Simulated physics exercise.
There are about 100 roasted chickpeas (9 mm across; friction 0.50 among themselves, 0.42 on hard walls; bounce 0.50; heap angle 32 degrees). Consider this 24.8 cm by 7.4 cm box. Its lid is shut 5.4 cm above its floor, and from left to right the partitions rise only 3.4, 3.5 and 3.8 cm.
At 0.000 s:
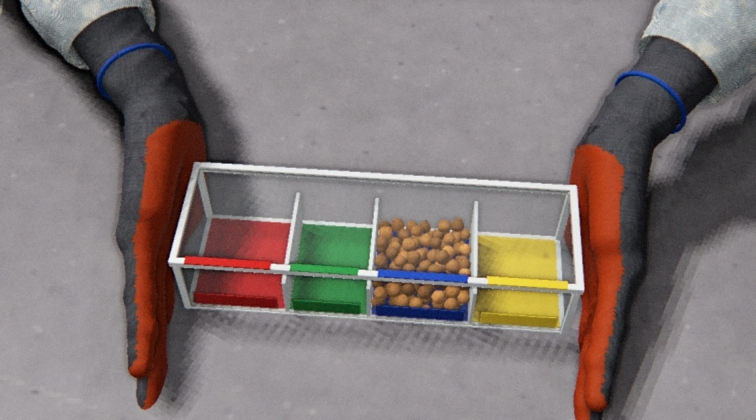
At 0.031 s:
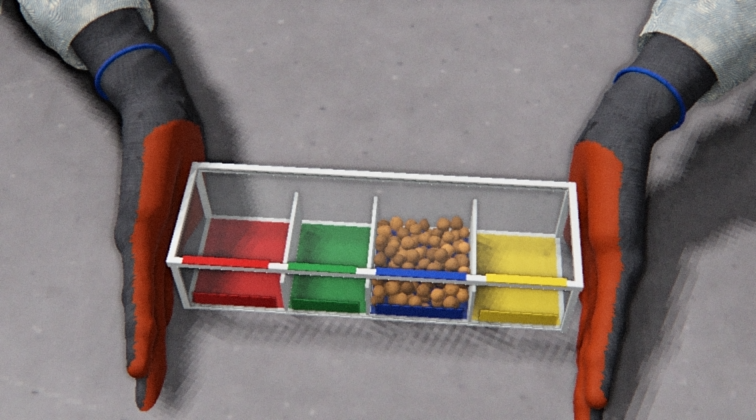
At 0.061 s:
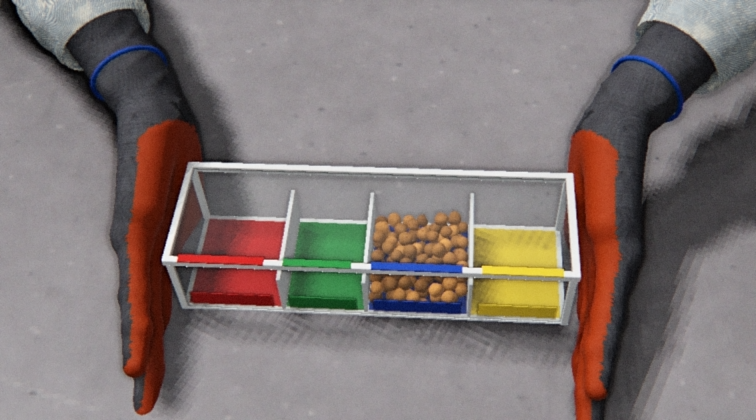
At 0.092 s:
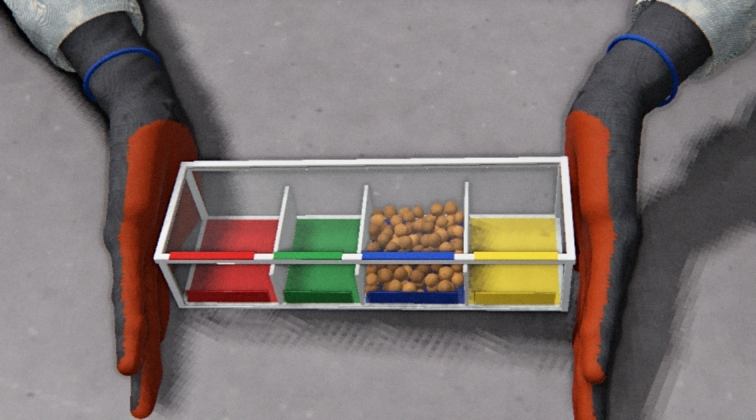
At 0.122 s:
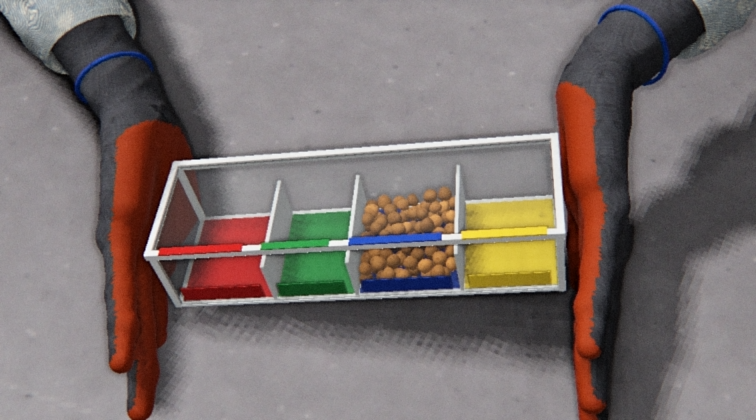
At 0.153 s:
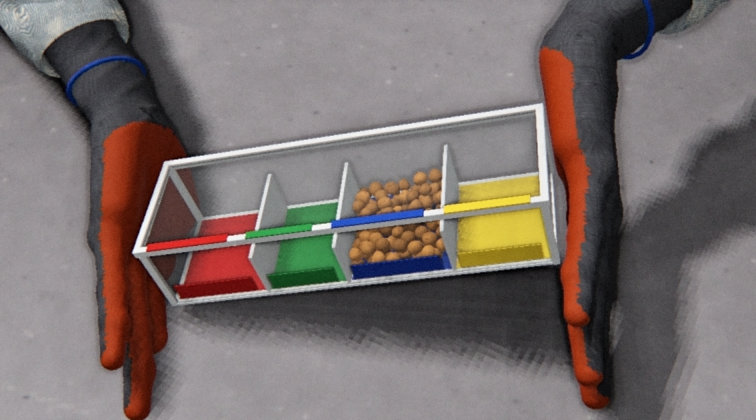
On a grey surface, two gloved hands turning a clear four-section box slightly, its right end rising, brown balls staying in the blue section.
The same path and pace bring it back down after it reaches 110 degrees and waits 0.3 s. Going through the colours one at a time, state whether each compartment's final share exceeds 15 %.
Red: Exceeds; blue: Exceeds; green: Does not exceed; yellow: Does not exceed.
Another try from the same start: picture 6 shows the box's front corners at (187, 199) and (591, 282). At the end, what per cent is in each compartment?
Red = 0 %, blue = 70 %, green = 0 %, yellow = 30 %.
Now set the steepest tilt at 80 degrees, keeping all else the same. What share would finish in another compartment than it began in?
I'd say close to 25 percent.
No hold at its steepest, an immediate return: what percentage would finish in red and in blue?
Red keeps 25% and blue keeps 60%.
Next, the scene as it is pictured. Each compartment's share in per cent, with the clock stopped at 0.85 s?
It splits as red 30, blue 70, green 5 and yellow 0 percent.
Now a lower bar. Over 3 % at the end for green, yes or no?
As for green, indeed so.
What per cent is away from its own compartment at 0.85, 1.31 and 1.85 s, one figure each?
Roughly 30, 35, 40.
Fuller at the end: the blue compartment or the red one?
The blue one.
After 0.85 s, tilt 110 degrees; red 30 %, blue 70 %, green 5 %.
After 1.31 s, tilt 63 degrees; red 30 %, blue 65 %, green 5 %.
After 1.85 s, tilt 0 degrees; red 30 %, blue 60 %, green 10 %.
At rest (2.2 s), red 30 %, blue 60 %, green 10 %, yellow 0 %.
